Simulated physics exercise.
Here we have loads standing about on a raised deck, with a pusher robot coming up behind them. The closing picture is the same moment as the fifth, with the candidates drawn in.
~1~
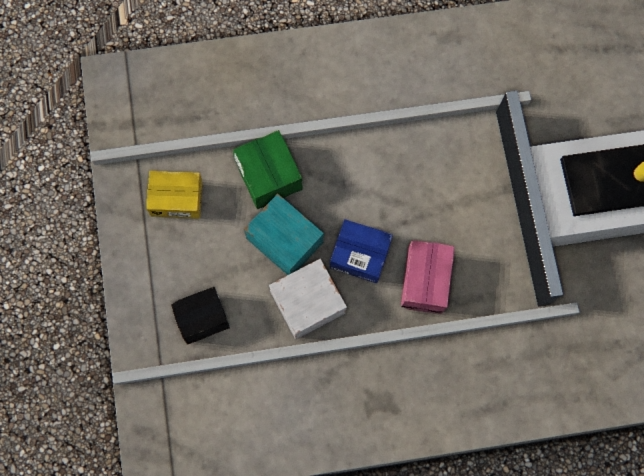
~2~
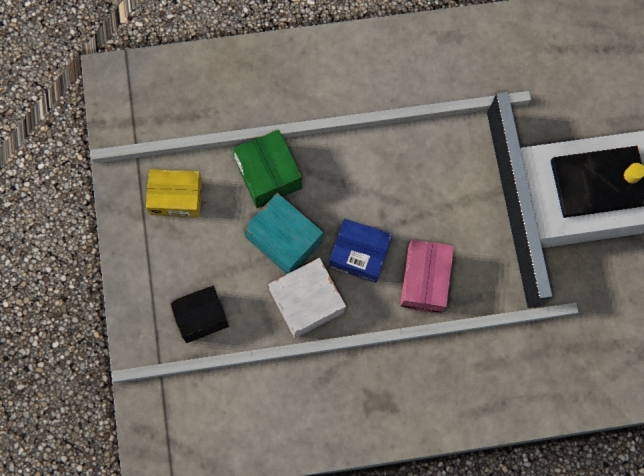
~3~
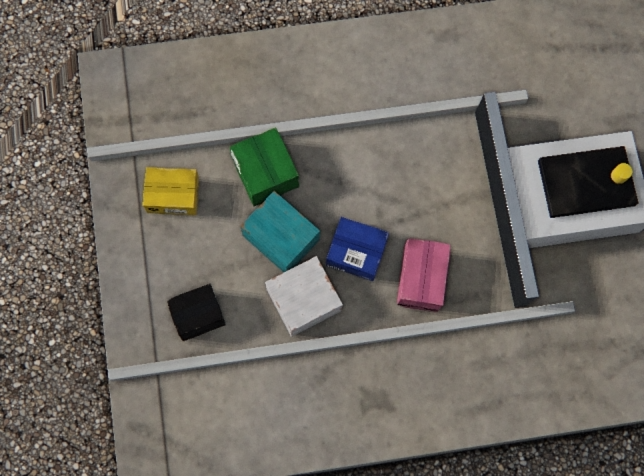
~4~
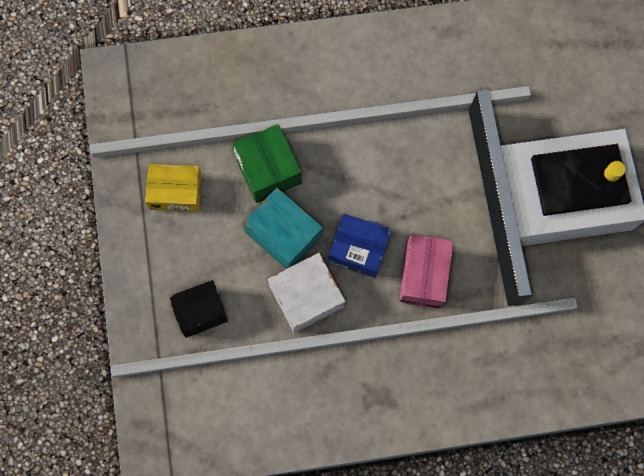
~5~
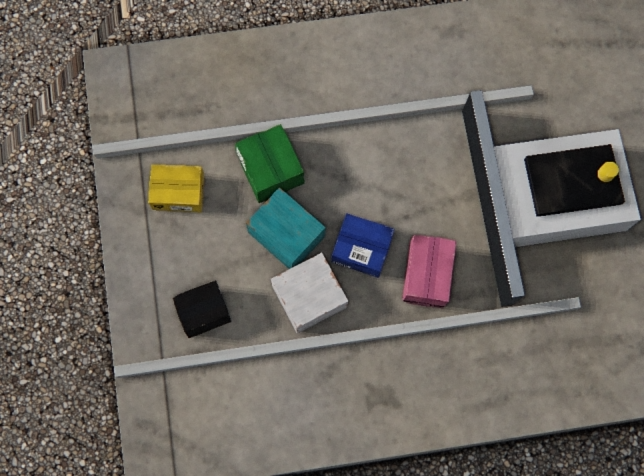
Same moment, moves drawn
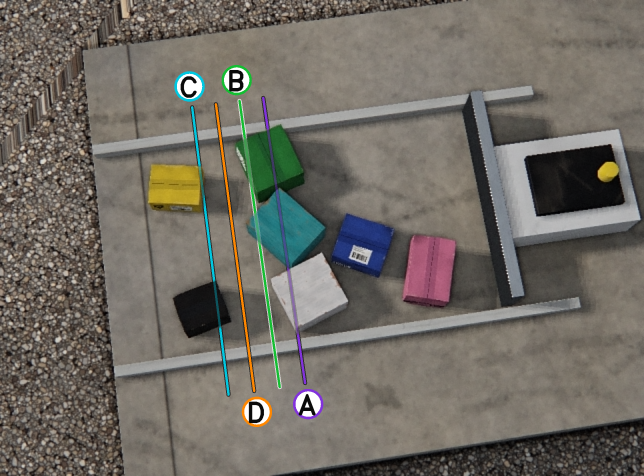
A pusher robot with a wide blade edging slowly left between two rails on a raised deck, seven coloured boxes standing still.
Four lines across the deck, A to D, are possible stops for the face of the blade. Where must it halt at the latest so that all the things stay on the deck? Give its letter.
It should halt at D.
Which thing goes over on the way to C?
The black box goes over.
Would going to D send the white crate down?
By then, no.
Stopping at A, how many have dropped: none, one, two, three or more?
The count is none.
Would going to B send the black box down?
No.
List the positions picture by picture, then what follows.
In the first picture, yellow parcel (175, 195); robot (604, 180); black box (201, 316).
In the second picture, robot (594, 182); green parcel (268, 169).
In the third picture, robot (581, 182); white crate (303, 297).
In the fourth picture, robot (574, 180); yellow parcel (174, 188).
In the fifth picture, robot (568, 181); turquoise crate (286, 230); green parcel (270, 164); pink parcel (429, 272).
On the marked copy, A at (283, 235); B at (259, 239); C at (210, 246); D at (234, 242).
Following D. Soon after the start, robot (475, 194); pink parcel (384, 280); turquoise crate (276, 227).
Later, robot (382, 207); yellow parcel (172, 188); black box (190, 312).
In the end, robot (310, 217); black box (117, 323); yellow parcel (117, 181); nothing has fallen.
As for the rest, A is safe but short; B is safe but short; C drops the black box.
